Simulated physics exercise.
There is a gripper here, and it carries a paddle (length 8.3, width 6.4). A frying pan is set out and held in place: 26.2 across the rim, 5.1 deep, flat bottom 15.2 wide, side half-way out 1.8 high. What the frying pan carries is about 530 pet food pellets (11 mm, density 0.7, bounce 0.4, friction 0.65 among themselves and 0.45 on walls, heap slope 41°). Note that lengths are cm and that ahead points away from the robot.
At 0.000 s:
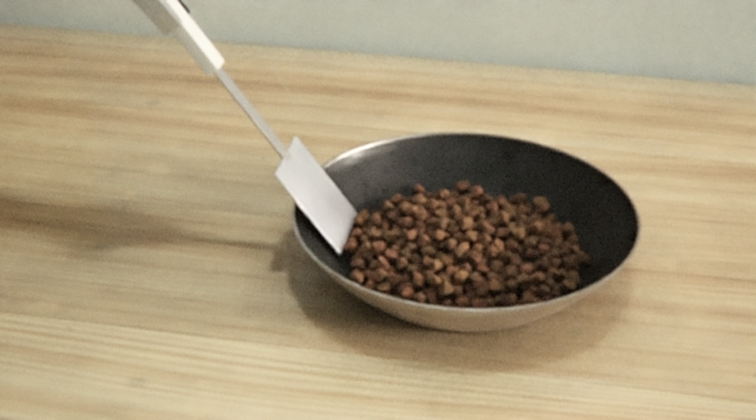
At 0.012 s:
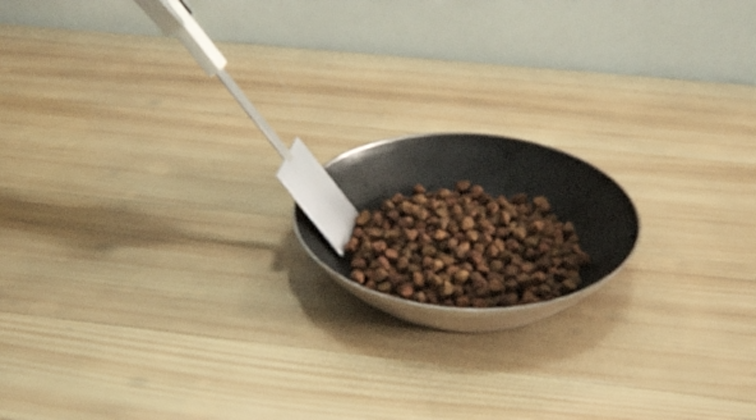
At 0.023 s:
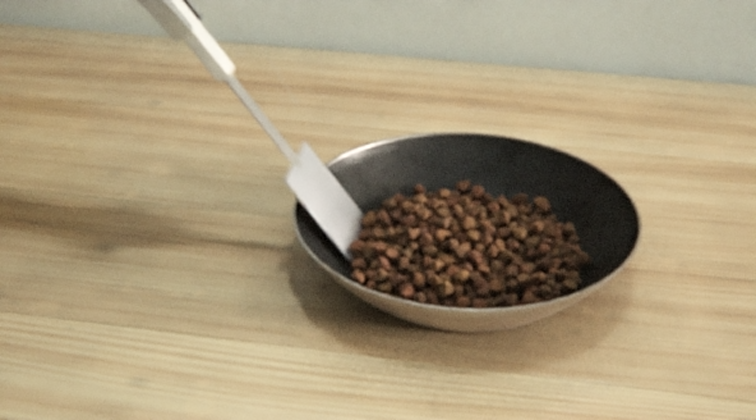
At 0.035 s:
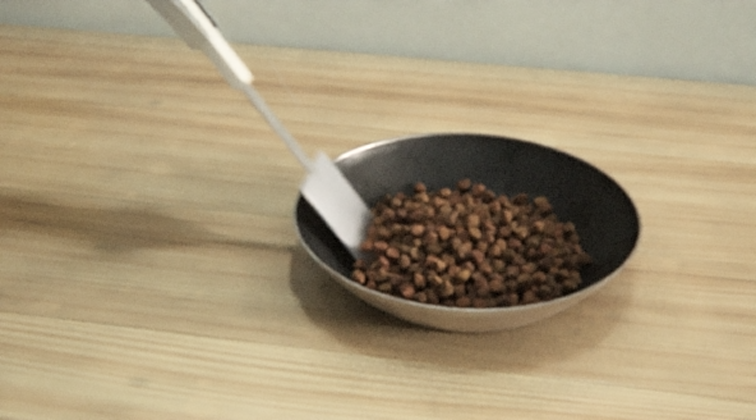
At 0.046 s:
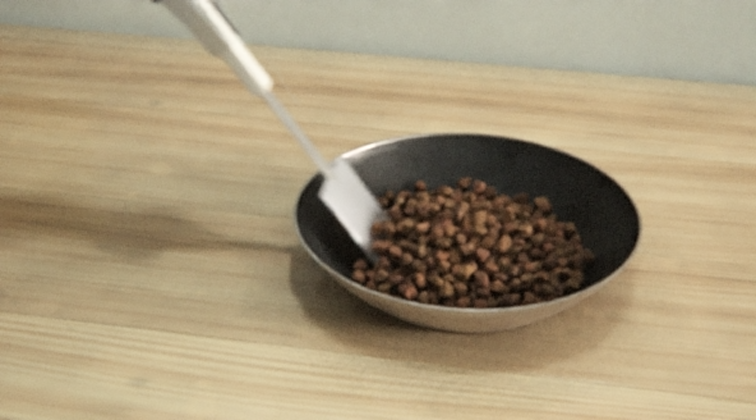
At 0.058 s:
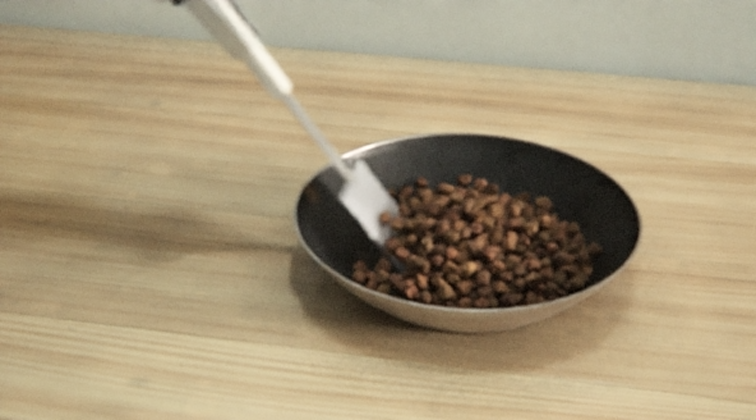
Gripper-held white paddle resting at the left side of a dark frying pan, then pushing brown pet food pellets slightly rightward.
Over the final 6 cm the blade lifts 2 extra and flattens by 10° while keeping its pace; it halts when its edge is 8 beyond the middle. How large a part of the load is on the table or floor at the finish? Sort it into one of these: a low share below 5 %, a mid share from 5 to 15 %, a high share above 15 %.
A high share, above 15 %.
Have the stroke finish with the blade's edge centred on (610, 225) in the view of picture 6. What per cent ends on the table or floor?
Approximately 40 per cent, I reckon.
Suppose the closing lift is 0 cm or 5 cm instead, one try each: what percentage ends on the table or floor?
Some 20 and 25 per cent.
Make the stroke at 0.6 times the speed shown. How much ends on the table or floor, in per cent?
About 10 per cent.
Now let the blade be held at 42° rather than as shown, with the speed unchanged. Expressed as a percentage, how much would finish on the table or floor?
It would then be close to 25 %.
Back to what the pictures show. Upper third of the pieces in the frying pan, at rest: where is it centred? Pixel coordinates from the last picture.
It is centred around (565, 238).
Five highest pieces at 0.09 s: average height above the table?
8 cm.
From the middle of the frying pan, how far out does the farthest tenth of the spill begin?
I'd put it at about 40 centimetres.
After 0.09 s, sloping 53°, highest piece 12 above the table; 525 in the frying pan, 1 on the blade or in flight.
After 0.12 s, sloping 50°, highest piece 18 above the table; 525 in the frying pan, 1 on the blade or in flight.
After 0.33 s, sloping 43°, highest piece 35 above the table; 399 in the frying pan, 66 on the table or floor, 61 on the blade or in flight.
After 1.38 s, sloping 43°, highest piece 6 above the table; 399 in the frying pan, 127 on the table or floor.
In the end, 399 in the frying pan, 127 on the table or floor. That is 24 % on the table or floor.
